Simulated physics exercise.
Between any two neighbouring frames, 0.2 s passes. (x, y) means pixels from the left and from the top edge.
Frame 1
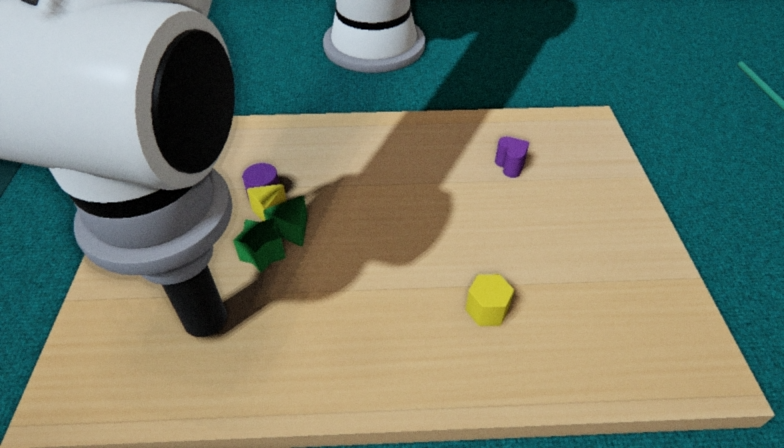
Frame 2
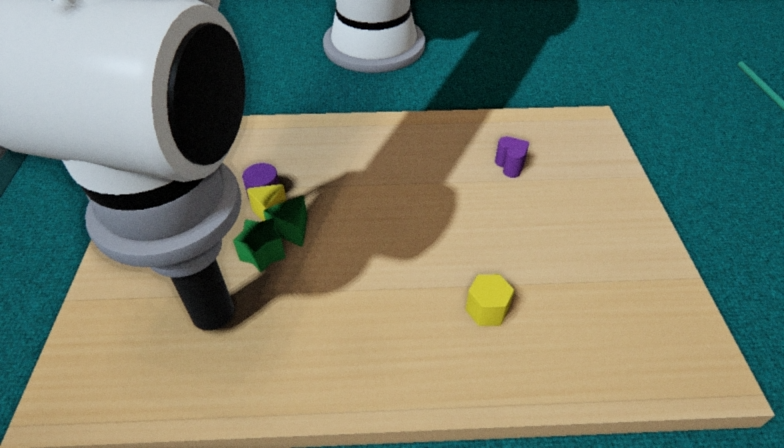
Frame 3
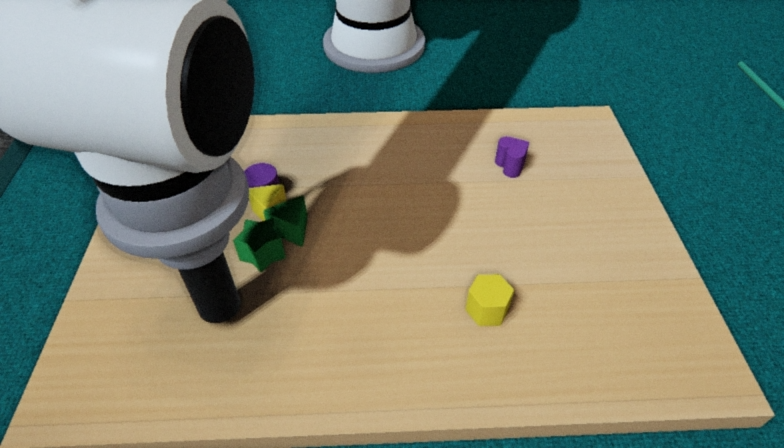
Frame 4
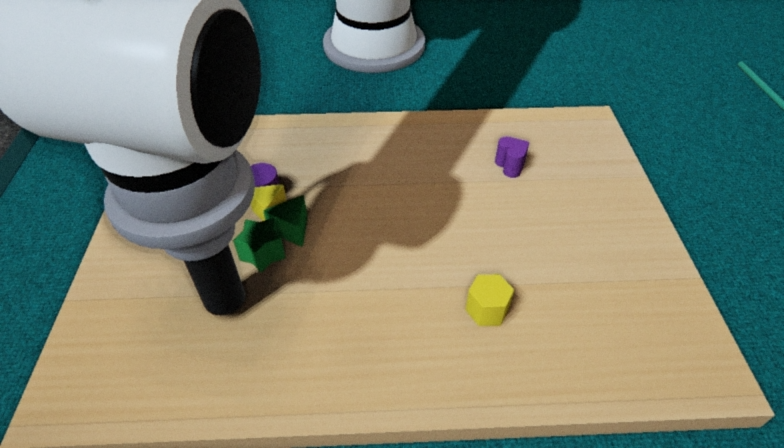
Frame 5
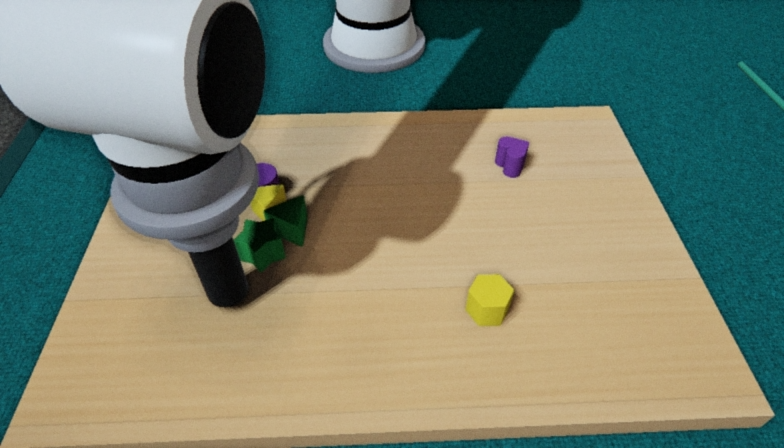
Robot arm with a black bar edging slowly right and upward across a wooden board, beside a still cluster of coloured blocks.
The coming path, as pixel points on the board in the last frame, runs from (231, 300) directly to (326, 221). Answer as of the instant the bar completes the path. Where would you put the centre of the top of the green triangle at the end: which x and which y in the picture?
Its top face will be centred at roughly (308, 179).
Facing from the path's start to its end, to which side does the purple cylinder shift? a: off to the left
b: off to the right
The one that fits is a, off to the left.
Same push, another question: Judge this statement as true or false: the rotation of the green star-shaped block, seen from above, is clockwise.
The statement is incorrect.
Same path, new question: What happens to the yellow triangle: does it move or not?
The yellow triangle moves.
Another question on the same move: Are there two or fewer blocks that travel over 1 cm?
Final answer: No.
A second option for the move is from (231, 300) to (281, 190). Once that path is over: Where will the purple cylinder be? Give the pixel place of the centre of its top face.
Answer: (256, 154).
The first path, step by step. One third of the way, bar at (264, 263); green star-shaped block at (262, 222), turned 30° anticlockwise; yellow triangle at (266, 190); green triangle at (293, 206).
Two thirds of the way, bar at (296, 236); green star-shaped block at (274, 205), turned 75° anticlockwise; purple cylinder at (256, 167); yellow triangle at (267, 183), turned 30° anticlockwise; green triangle at (305, 187).
At the end, bar at (325, 212); green star-shaped block at (278, 202), turned 100° anticlockwise; purple cylinder at (255, 165); yellow triangle at (266, 180), turned 25° anticlockwise; green triangle at (308, 178), turned 30° anticlockwise.
